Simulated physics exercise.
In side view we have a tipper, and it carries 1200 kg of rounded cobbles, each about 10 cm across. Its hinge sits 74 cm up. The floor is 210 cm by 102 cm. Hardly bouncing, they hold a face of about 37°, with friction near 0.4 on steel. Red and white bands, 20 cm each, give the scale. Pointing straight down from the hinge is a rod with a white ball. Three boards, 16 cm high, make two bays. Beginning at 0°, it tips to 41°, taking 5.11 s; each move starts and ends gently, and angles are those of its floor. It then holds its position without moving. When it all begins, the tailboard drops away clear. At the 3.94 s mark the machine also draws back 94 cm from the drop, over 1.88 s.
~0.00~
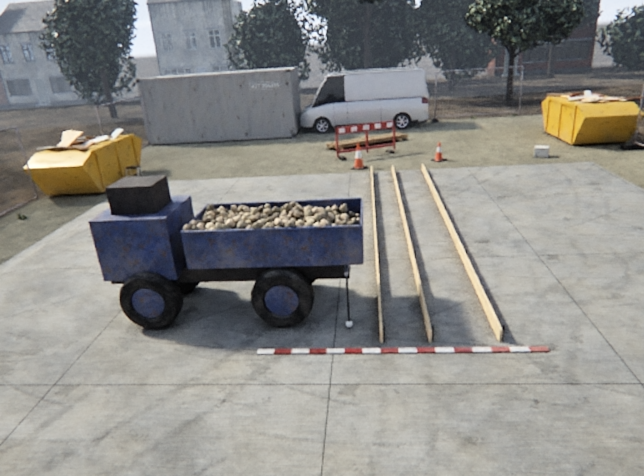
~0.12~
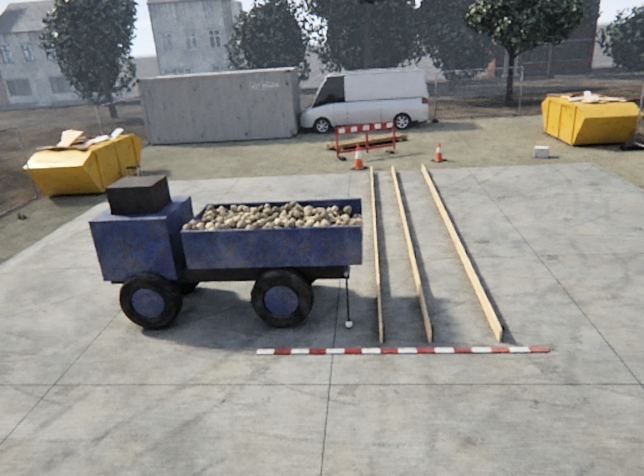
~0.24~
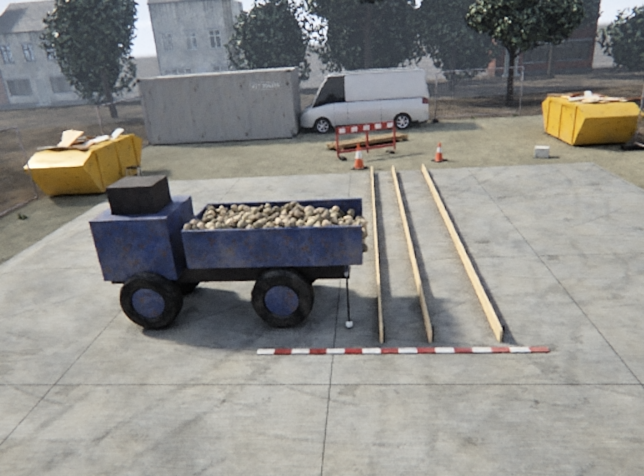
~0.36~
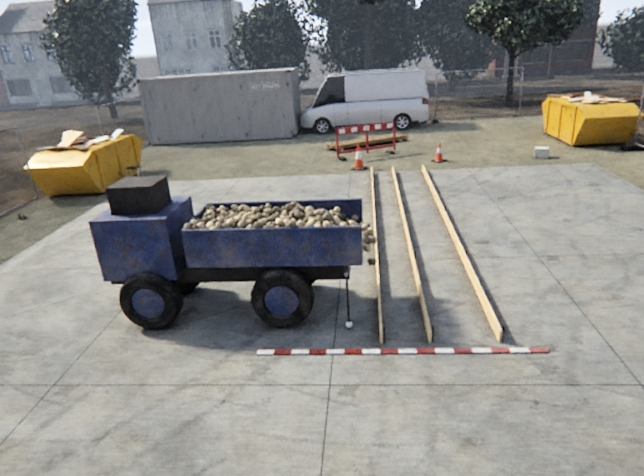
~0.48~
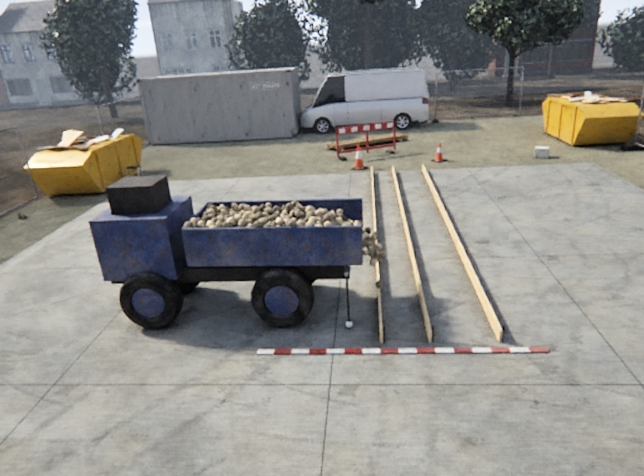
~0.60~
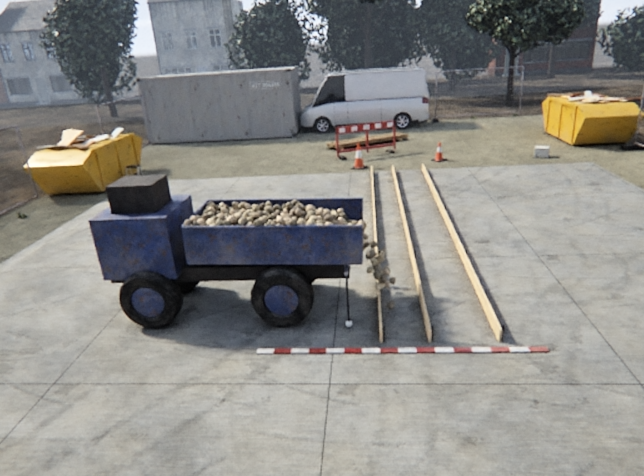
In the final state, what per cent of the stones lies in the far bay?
Roughly 35 per cent lies there.
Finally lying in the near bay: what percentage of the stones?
About 45% of the load.
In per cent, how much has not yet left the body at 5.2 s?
It holds some 0 per cent.
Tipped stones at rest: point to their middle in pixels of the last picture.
I'd point somewhere around (406, 295).
After 3.8 s the floor is at 35°; 31 % in the body, 9 % short of the bays, 46 % in the near bay, 13 % in the far bay; the foremost stones are at (475, 295).
After 5.2 s the floor is at 41°; 0 % in the body, 21 % short of the bays, 43 % in the near bay, 35 % in the far bay; the foremost stones are at (500, 287).
After 6.3 s the floor is at 41°; 0 % in the body, 21 % short of the bays, 43 % in the near bay, 35 % in the far bay; the foremost stones are at (501, 287).
After 9.1 s the floor is at 41°; 0 % in the body, 21 % short of the bays, 43 % in the near bay, 35 % in the far bay; the foremost stones are at (501, 287).
